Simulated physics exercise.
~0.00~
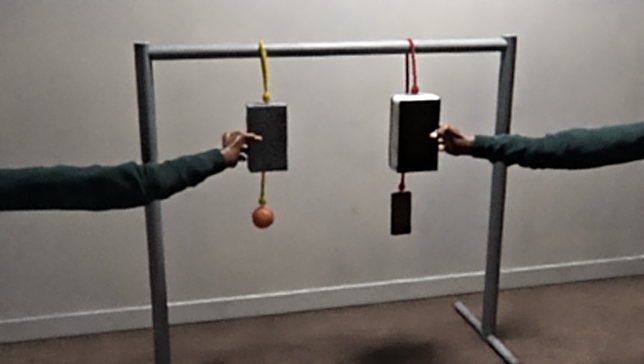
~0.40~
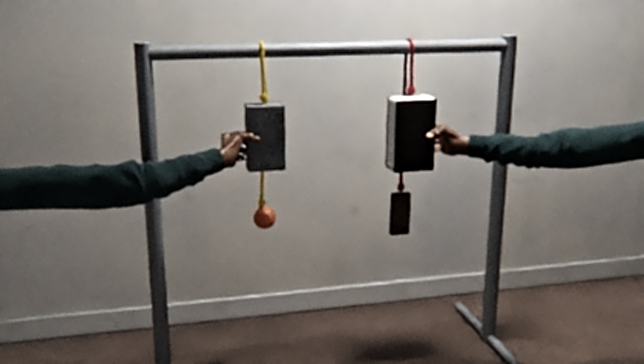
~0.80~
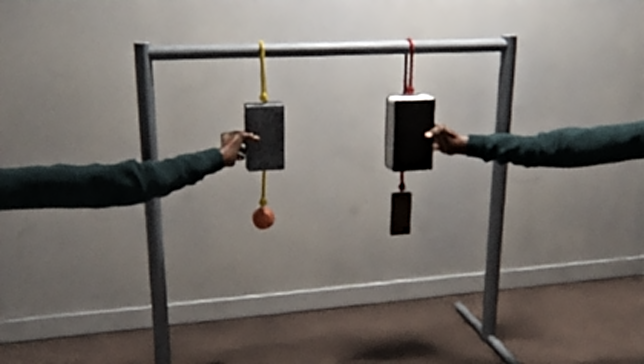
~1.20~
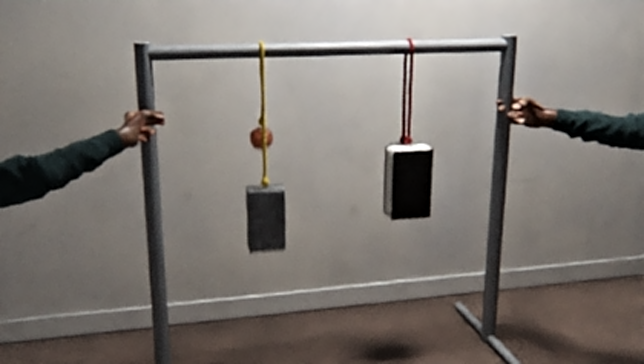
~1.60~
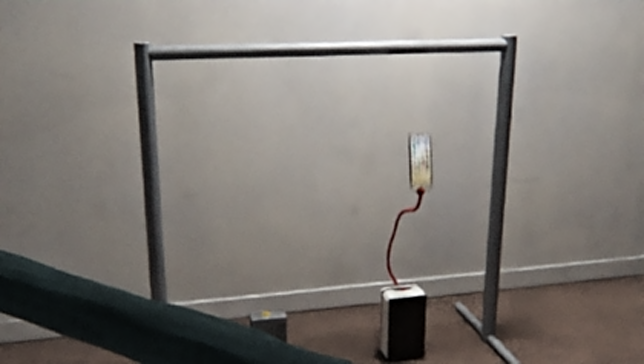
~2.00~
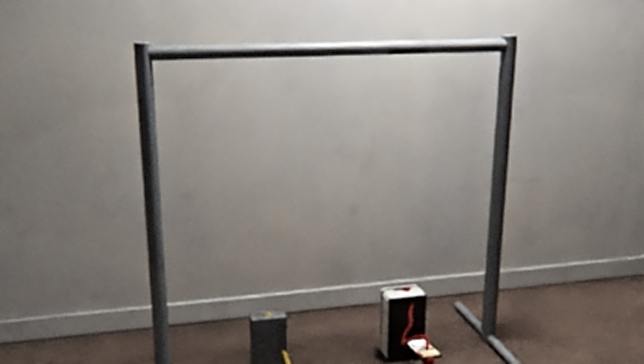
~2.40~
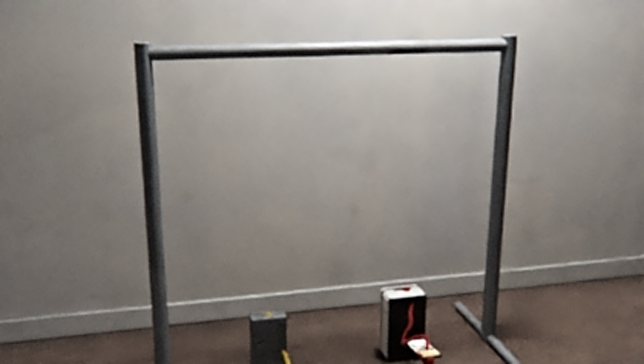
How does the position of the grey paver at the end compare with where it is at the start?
At the start the paver hangs from the rail on the yellow rope, held by a hand at the left. At the end it rests on the floor, almost straight below where it hung.
